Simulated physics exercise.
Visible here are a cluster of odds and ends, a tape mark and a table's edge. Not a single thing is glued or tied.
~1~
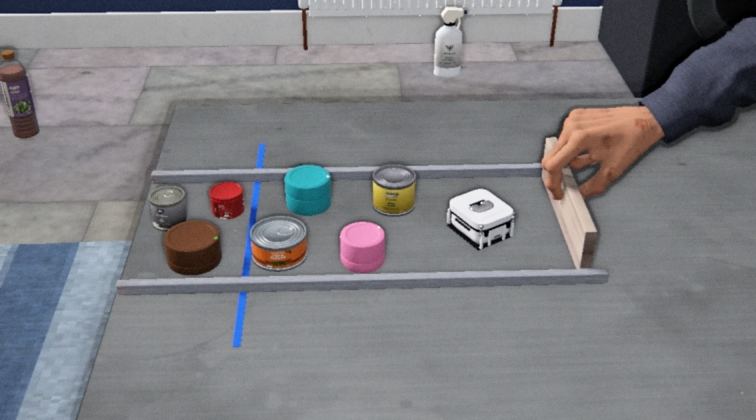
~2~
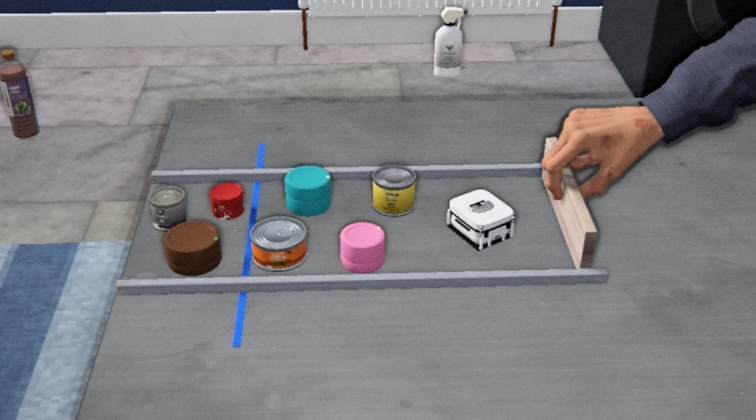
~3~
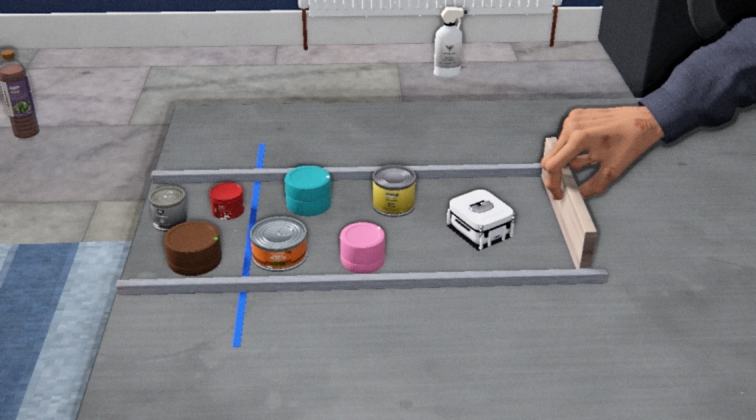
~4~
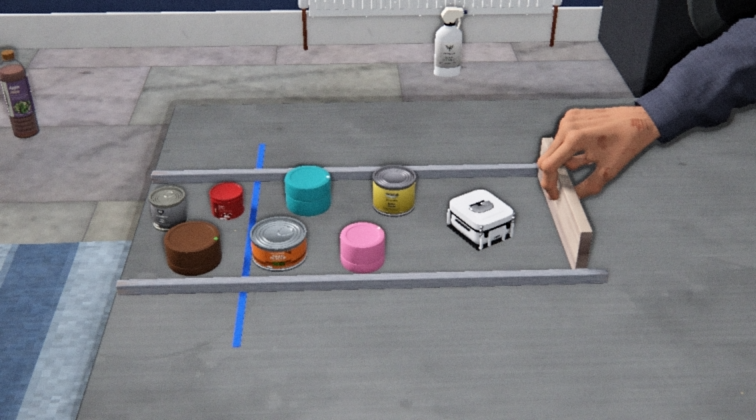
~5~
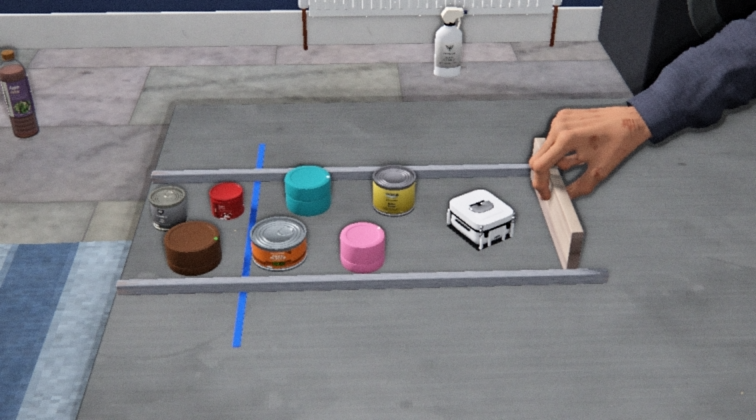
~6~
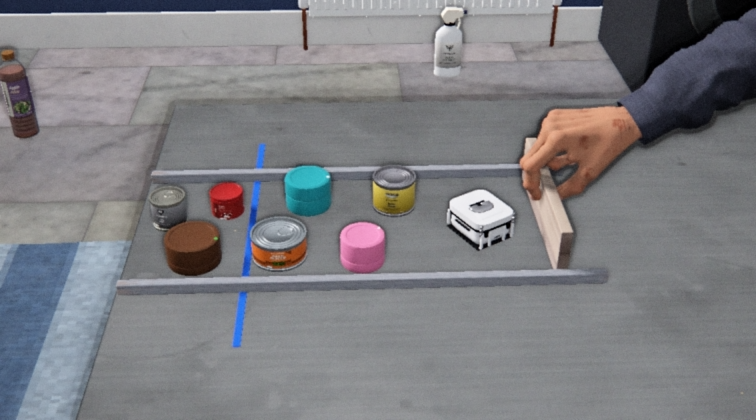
A hand slid a wooden board a short way left between two rails on a grey table, toward a white case, while the colourful tubs and tins around the blue tape line stayed still.
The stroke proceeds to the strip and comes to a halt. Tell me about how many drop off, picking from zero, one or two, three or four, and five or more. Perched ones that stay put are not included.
The answer is one or two.
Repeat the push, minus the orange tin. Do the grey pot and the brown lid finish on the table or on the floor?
The grey pot ends up below while the brown lid stays up top.
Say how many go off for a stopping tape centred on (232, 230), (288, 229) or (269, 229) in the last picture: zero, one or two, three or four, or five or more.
In order: Just one or two, no fall at all, none.
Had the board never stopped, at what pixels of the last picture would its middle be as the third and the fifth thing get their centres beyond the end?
The middle sits near (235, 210) at the first moment and near (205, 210) at the second.
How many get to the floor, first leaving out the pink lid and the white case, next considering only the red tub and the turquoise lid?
I'd say 0 the first time and 0 the second time.
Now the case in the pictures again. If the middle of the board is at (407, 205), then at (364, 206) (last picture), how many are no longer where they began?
2 and 4.
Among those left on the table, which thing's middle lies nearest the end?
Result - the brown lid.
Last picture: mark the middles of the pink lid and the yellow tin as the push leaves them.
(225, 252) and (233, 190), roughly.
Early on, none off yet; grey pot at rest near (169, 209); brown lid at rest near (193, 248); red tub at rest near (227, 201).
Finally, the number that fall off is one or two; lost, grey pot.
